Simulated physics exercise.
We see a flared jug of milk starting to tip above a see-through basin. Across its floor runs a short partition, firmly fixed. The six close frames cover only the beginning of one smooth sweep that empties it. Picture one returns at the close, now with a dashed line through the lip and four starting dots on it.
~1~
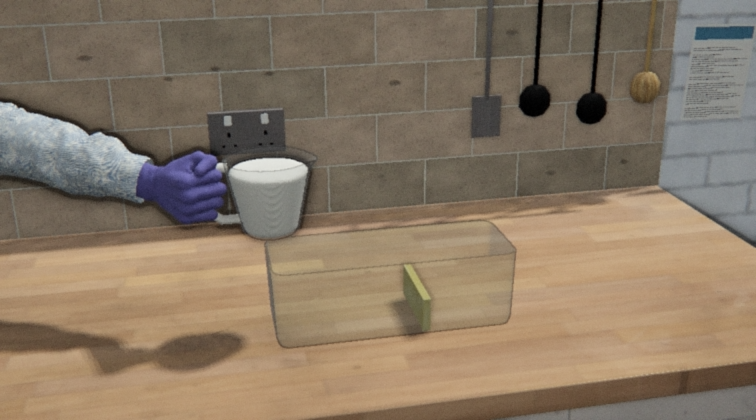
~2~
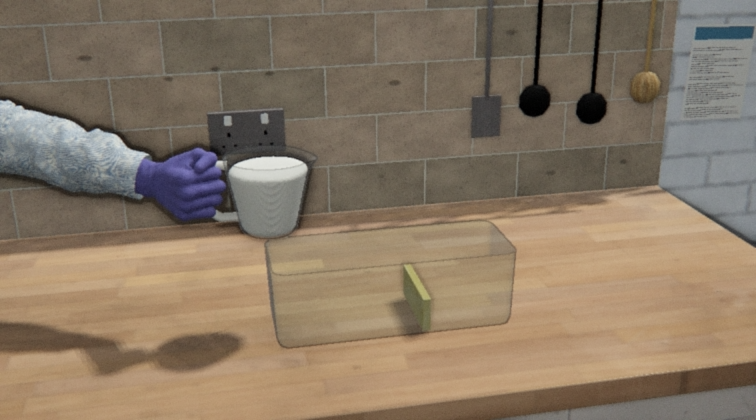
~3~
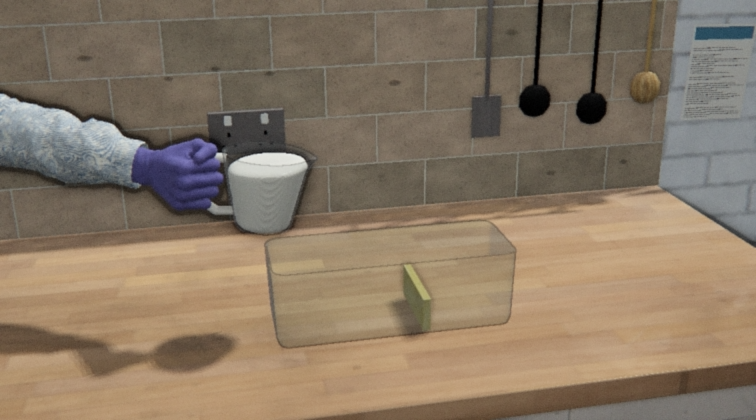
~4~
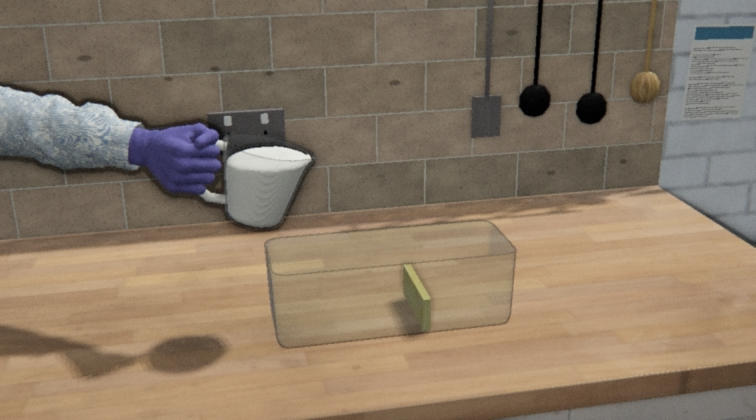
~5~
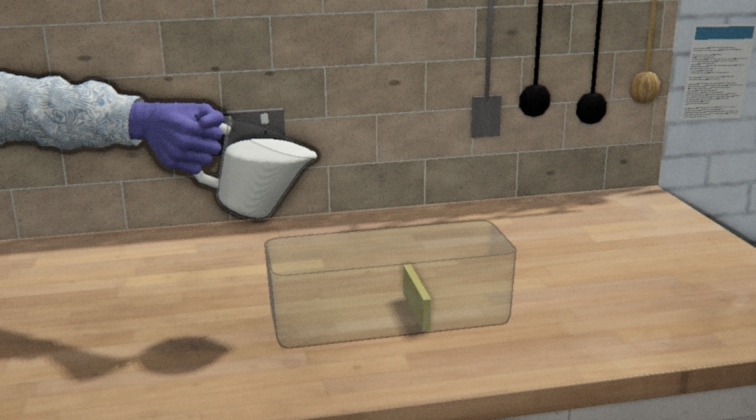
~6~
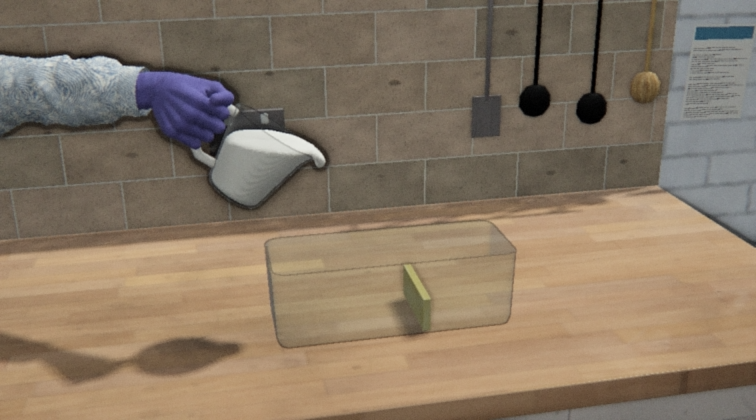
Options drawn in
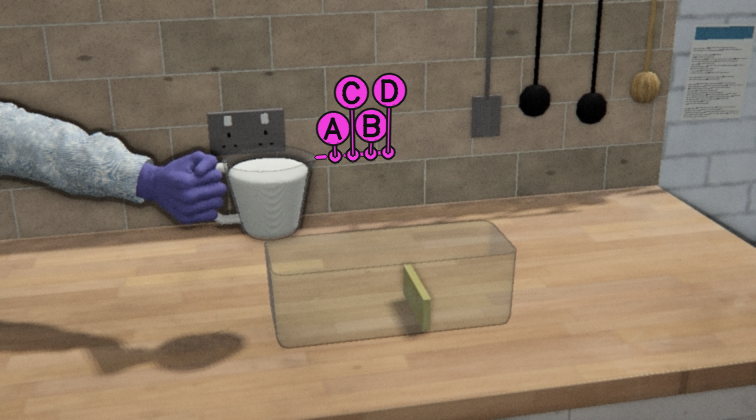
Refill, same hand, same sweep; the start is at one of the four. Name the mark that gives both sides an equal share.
Use dot A.
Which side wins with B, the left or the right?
More ends on the right.
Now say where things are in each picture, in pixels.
The first picture shows upright, lip at (316, 157); basin from (277, 346) to (510, 320); top of the wall at (417, 281); nothing has left yet.
The second picture shows upright, lip at (316, 157); nothing has left yet.
The third picture shows tipped about 6°, lip at (316, 157); nothing has left yet.
The fourth picture shows tipped about 14°, lip at (316, 157); nothing has left yet.
The fifth picture shows tipped about 24°, lip at (315, 157); nothing has left yet.
The sixth picture shows tipped about 36°, lip at (315, 157); milk is over the lip, down to (319, 165).
On the marked copy, A at (335, 156); B at (370, 153); C at (352, 154); D at (388, 152).
With A, about 55 % ends left of the wall and 42 % right of it; 3 % is lost outside.
With B, about 13 % ends left of the wall and 83 % right of it; 5 % is lost outside.
With C, about 19 % ends left of the wall and 78 % right of it; 3 % is lost outside.
With D, about 20 % ends left of the wall and 75 % right of it; 5 % is lost outside.
